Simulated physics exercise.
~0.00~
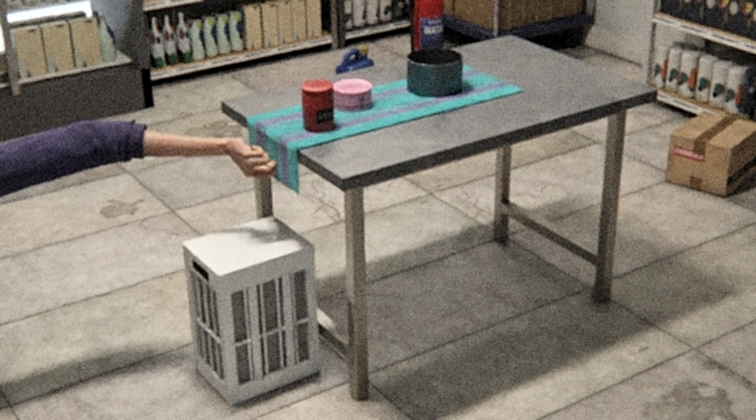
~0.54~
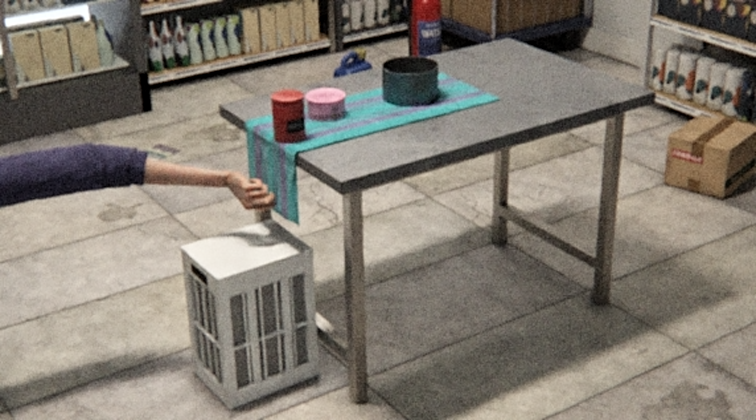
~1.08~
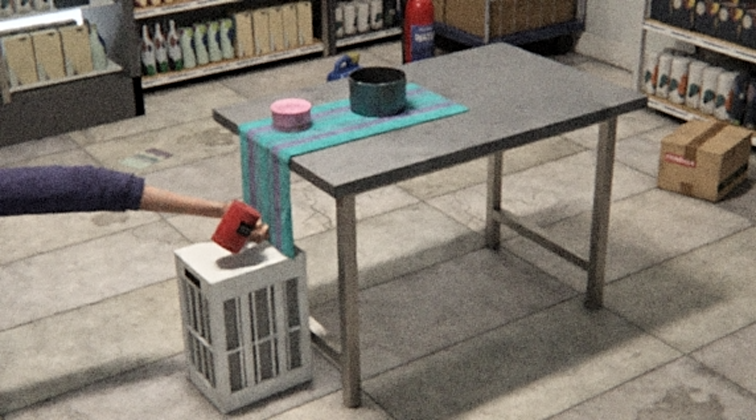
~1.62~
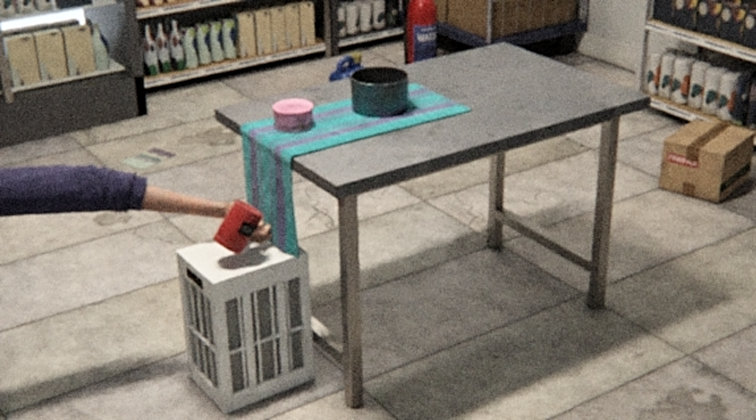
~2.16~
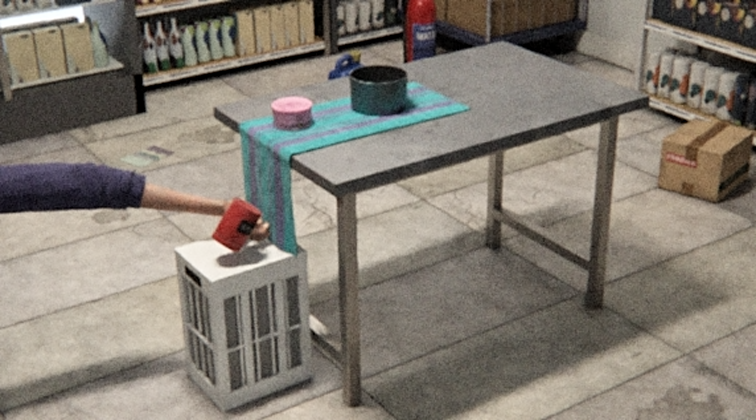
An arm in a dark purple sleeve reaches in from the left toward a grey table in a shop, seen from slightly above by a gently swaying camera. A turquoise striped towel lies over the table's left end, holding a red jar, a pink tub and a dark green pot, with a white crate on the floor below. The hand draws the cloth down, and all three items ride left with it. The red jar goes over the edge and ends upside down by the hand, just above the crate. The towel's hem hangs to the crate and the pulling stops, with the tub and pot still on the table.
